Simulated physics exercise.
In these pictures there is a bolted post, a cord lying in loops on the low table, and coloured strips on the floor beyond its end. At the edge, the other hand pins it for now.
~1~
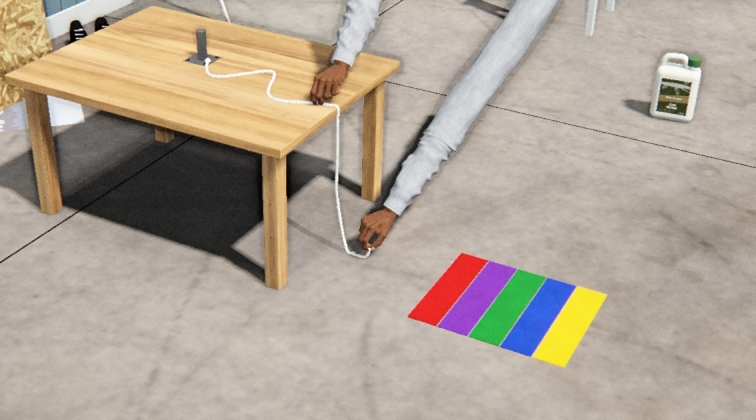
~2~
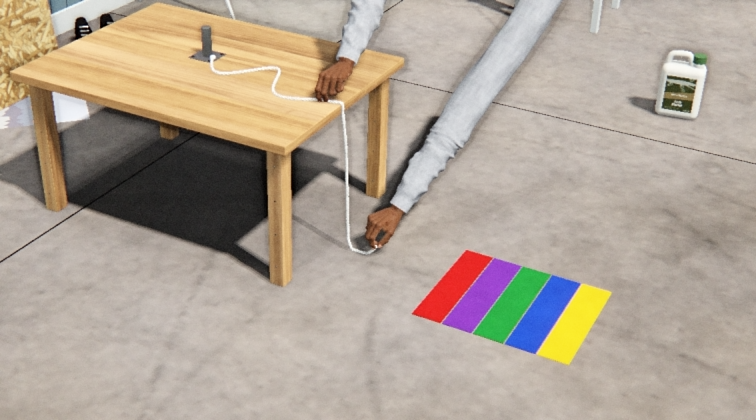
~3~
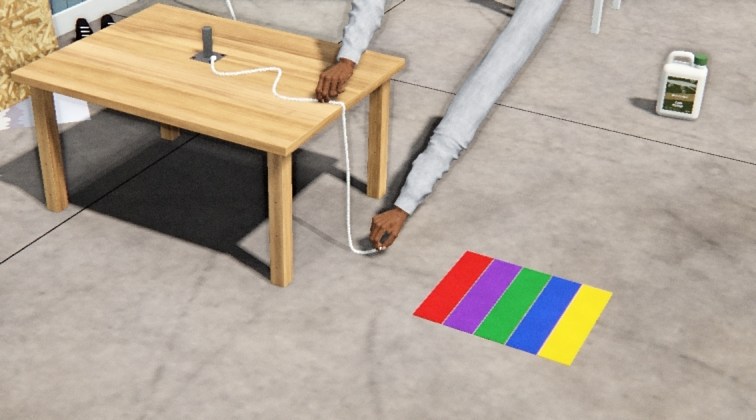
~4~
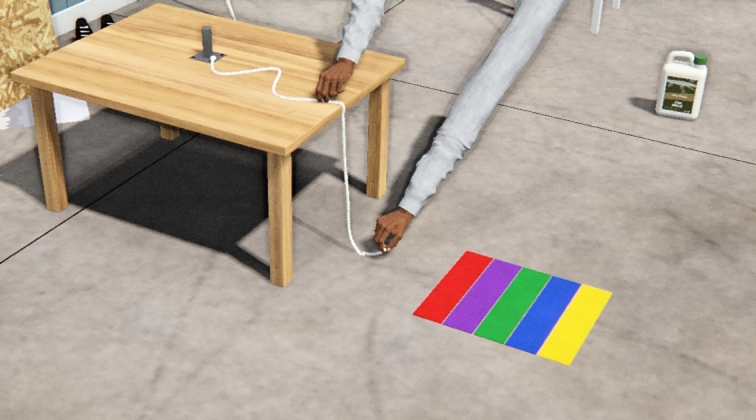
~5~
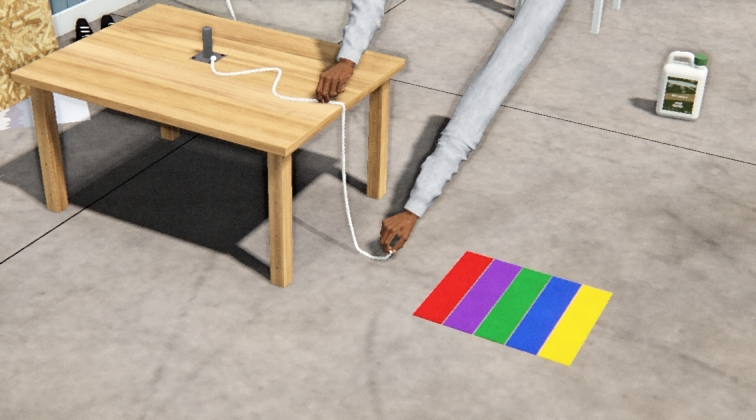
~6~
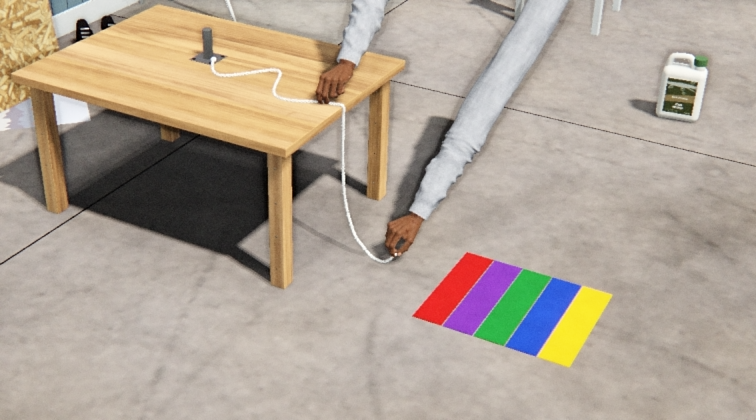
A white cord runs across a low wooden table and over its right edge, where one hand presses it down while another, in a long grey sleeve, holds its end near the concrete floor. Seen from above at an angle, red, purple, green, blue and yellow strips lie to the right. The lower hand draws the end slightly rightward, and the view shifts slightly at first.
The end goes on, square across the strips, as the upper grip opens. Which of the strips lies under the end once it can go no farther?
The blue one.
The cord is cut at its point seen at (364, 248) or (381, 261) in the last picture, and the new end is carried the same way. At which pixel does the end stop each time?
It would be at (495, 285) in the first case and at (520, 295) in the second.
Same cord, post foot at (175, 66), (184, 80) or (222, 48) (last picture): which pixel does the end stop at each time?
Going through them in sequence: (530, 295), (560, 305) and finally (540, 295).
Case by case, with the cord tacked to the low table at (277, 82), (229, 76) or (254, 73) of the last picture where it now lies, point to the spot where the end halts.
Readings in order - (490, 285), (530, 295), (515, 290).
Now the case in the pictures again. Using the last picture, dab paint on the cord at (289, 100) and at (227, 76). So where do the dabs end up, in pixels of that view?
Well, the first one sits at (360, 112), and the second one sits at (253, 71).
Soon after, end near (492, 284); over purple.
Then, end near (526, 294); over green.
At full stretch, end near (548, 301); over blue. It gets as far as the blue strip.
